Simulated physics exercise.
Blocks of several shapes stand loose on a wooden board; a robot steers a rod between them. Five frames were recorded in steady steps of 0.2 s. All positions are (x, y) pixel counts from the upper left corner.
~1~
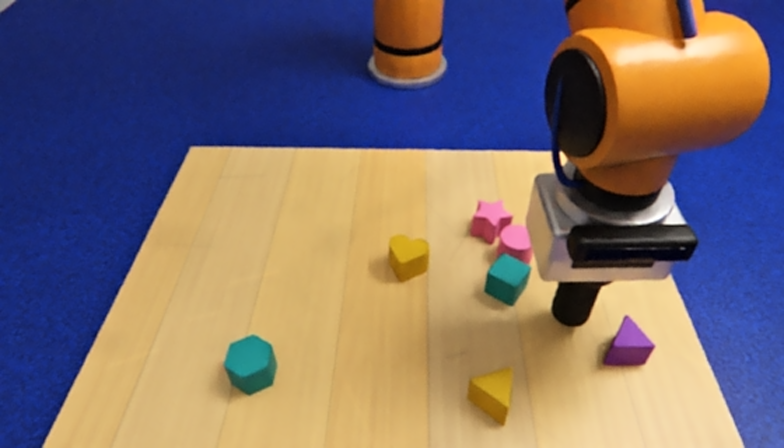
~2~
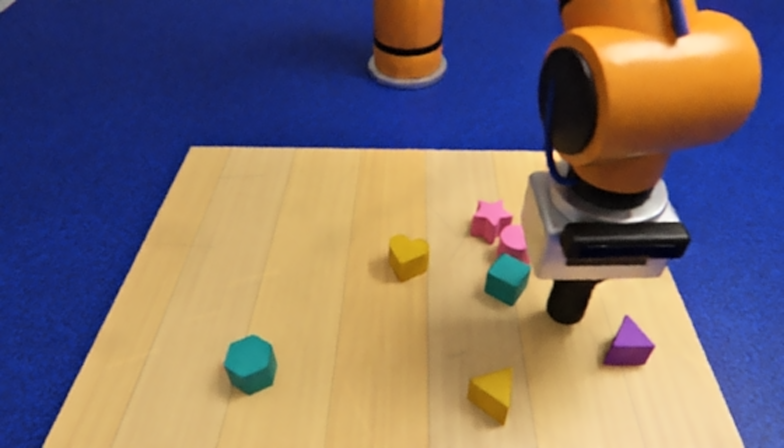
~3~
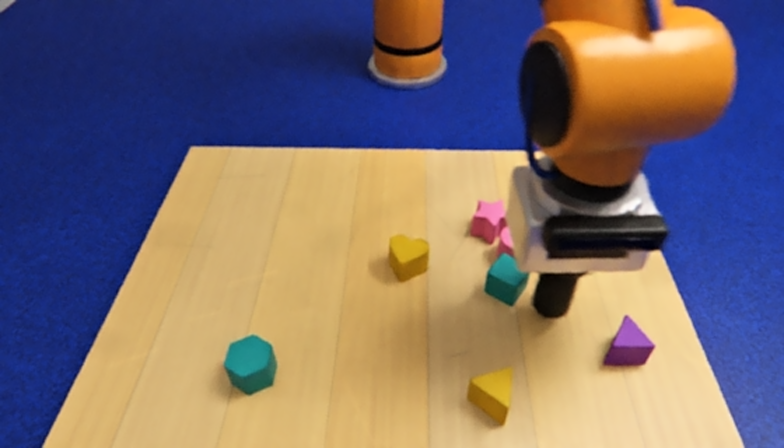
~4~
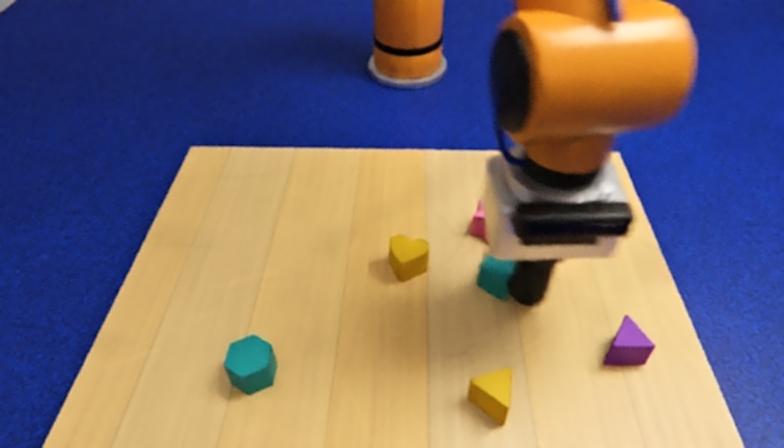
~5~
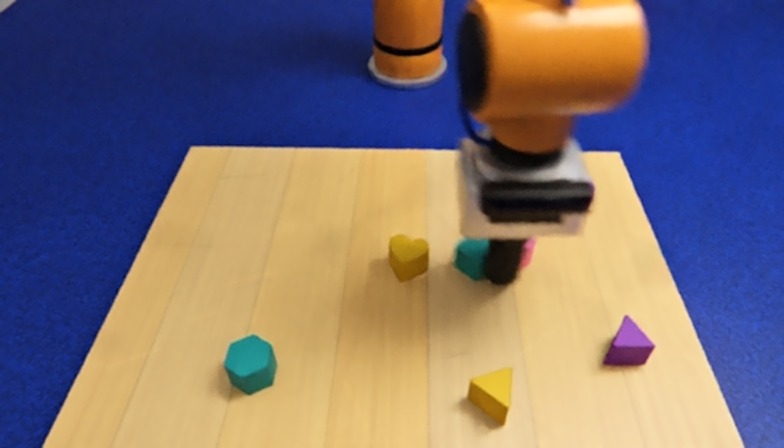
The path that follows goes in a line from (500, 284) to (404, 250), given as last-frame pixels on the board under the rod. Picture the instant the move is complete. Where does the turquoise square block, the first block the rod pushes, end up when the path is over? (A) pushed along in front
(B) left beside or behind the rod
(B)
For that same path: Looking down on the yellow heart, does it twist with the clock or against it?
Looking down: Anticlockwise.
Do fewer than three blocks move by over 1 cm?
Final answer: Yes.
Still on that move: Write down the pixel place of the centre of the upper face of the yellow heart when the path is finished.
Final place: (375, 247).
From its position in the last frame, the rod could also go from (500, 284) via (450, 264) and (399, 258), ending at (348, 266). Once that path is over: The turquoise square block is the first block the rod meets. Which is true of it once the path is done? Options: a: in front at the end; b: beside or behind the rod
That would be b.
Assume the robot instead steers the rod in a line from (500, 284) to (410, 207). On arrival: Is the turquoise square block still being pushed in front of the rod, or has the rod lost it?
The rod still drives it.
The first path, step by step. One third of the way, rod at (468, 261); turquoise square block at (451, 230), turned 30° clockwise.
Two thirds of the way, rod at (434, 250); yellow heart at (397, 247), turned 10° anticlockwise; turquoise square block at (435, 217), turned 55° clockwise.
At the end, rod at (404, 239); yellow heart at (375, 247), turned 60° anticlockwise; turquoise square block at (432, 214), turned 70° clockwise; pink circular block not moved.
